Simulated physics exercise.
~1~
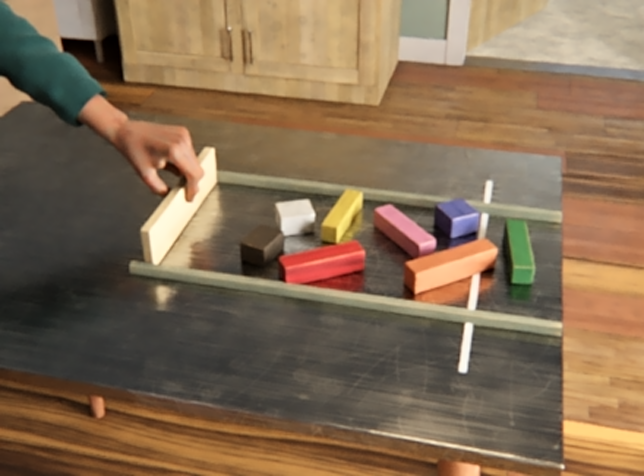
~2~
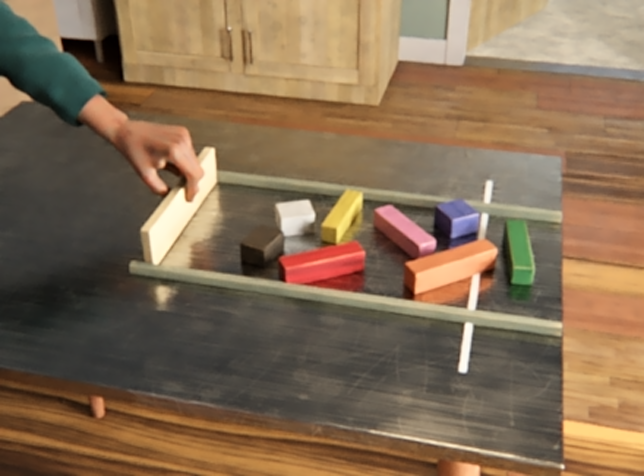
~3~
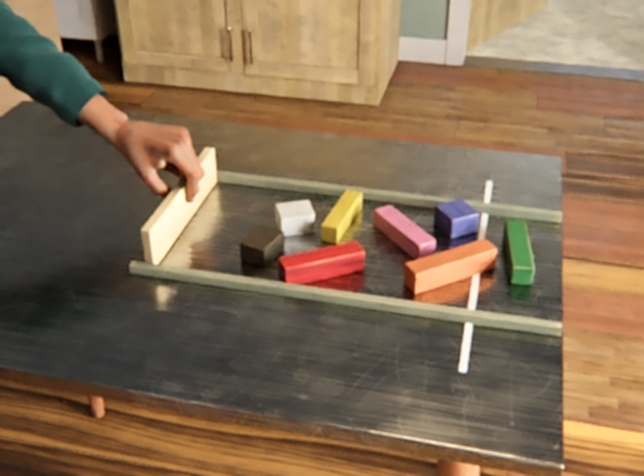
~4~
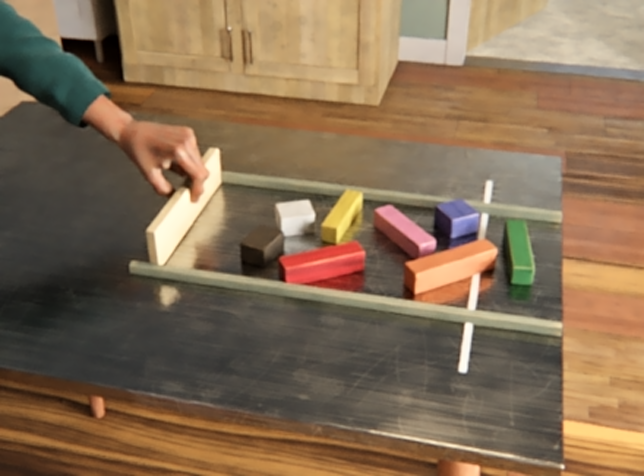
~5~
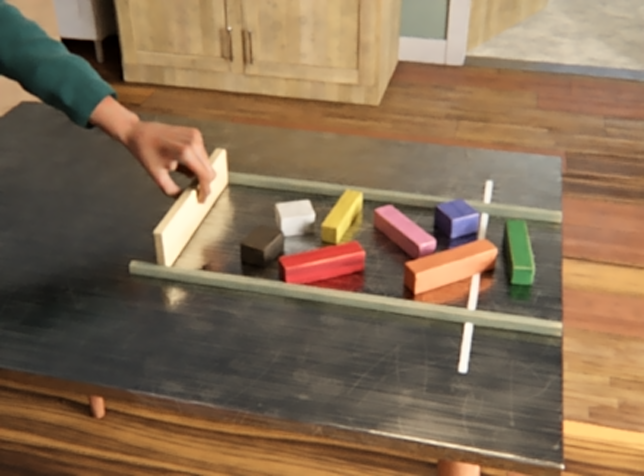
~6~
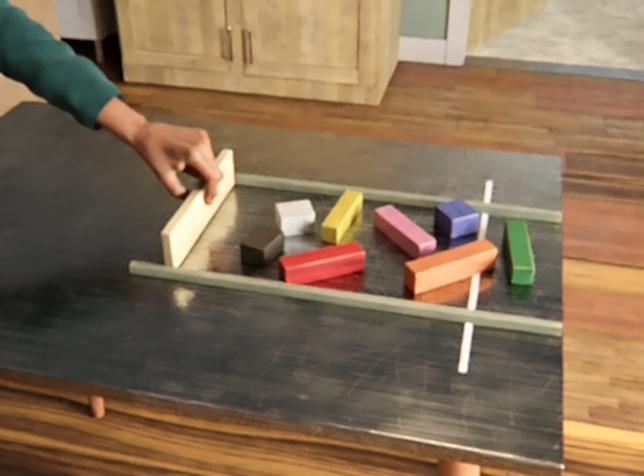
A pale wooden board, gripped by a hand in a green sleeve, stays still at first behind scattered coloured blocks lying between two rails on a dark table. The hand then slides it slightly to the right, toward the black block, while the blocks and the white strip across the rails remain unmoved.
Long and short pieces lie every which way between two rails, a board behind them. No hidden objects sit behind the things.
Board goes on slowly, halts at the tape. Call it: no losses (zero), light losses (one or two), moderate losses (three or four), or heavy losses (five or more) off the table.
Light losses.
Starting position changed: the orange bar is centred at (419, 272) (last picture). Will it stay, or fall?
From that start it hangs on.
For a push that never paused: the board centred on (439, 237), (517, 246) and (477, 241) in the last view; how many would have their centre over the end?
Respectively 0, 4 and 1.
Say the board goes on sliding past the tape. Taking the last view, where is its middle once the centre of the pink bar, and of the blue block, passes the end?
(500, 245) and (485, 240), roughly.
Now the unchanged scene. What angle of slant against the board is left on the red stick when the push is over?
About 35°.
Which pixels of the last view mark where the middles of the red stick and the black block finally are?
Roughly at (513, 288) and at (492, 268), in that order.
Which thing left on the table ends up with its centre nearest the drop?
The blue block is foremost.
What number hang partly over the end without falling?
That would be 3.
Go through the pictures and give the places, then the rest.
The first frame shows green bar (518, 250); orange bar (451, 265); blue block (456, 218); board (182, 204); tape (478, 261).
The second frame shows orange bar (451, 266); white block (295, 218).
The third frame shows blue block (456, 218); pink bar (404, 232).
The fourth frame shows green bar (518, 251); black block (263, 245).
The fifth frame shows orange bar (451, 266); red stick (322, 264).
The sixth frame shows green bar (518, 251); orange bar (451, 266); blue block (456, 218); board (201, 206); tape (478, 261).
A little later, none off yet; green bar at rest near (518, 251); orange bar at rest near (451, 266); blue block at rest near (456, 218).
When it is over, the number that fall off is one or two; down, green bar.
